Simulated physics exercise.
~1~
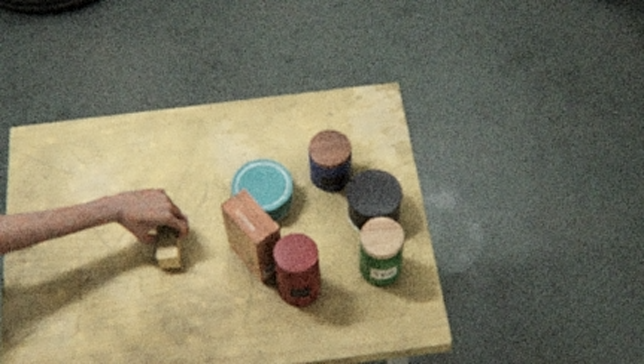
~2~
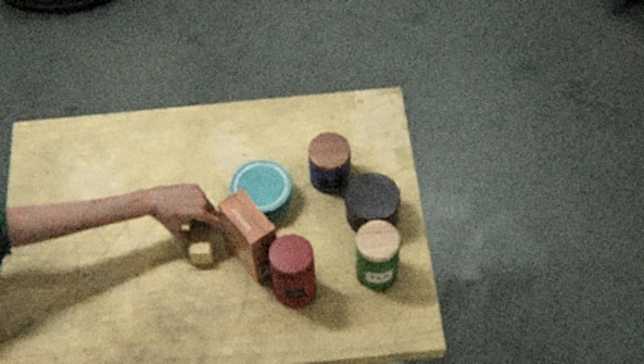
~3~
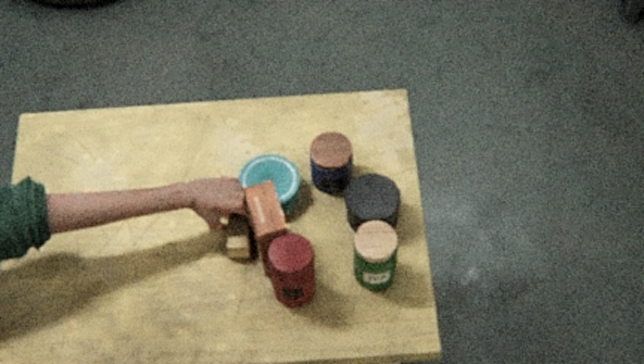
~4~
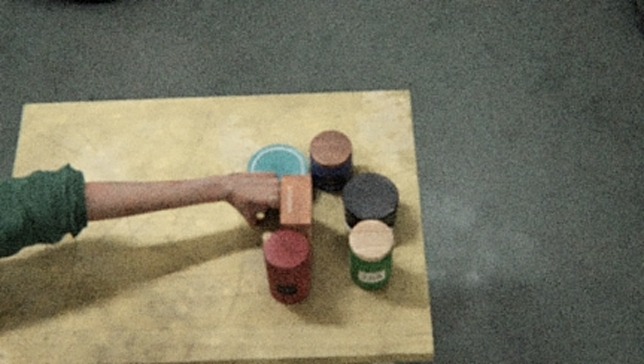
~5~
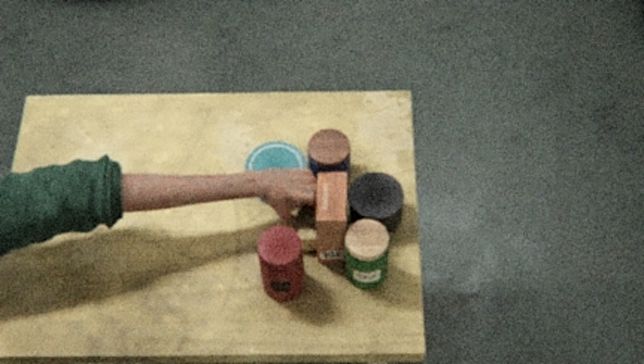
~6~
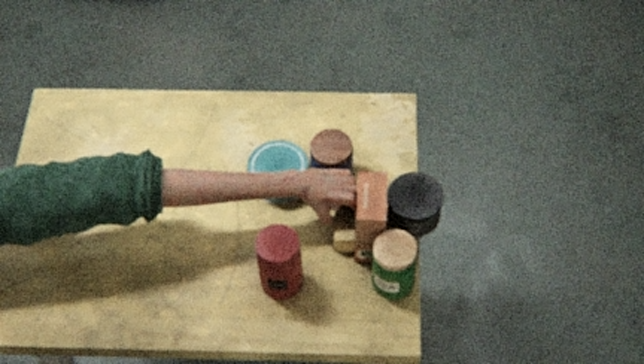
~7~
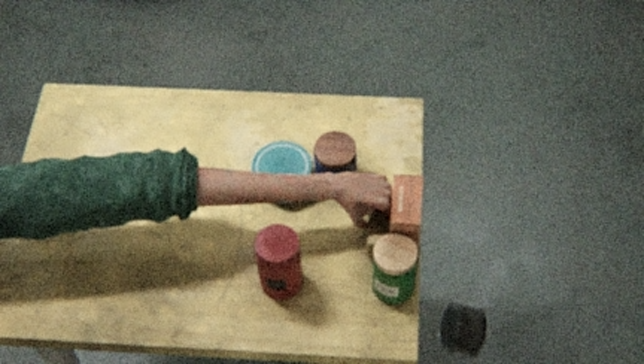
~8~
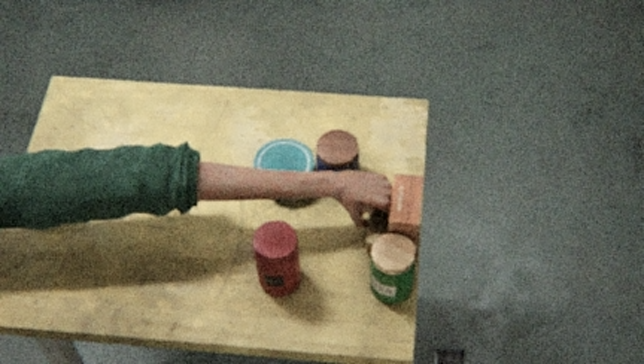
A hand slides an orange packet right across the table, knocking a black tub off the edge.
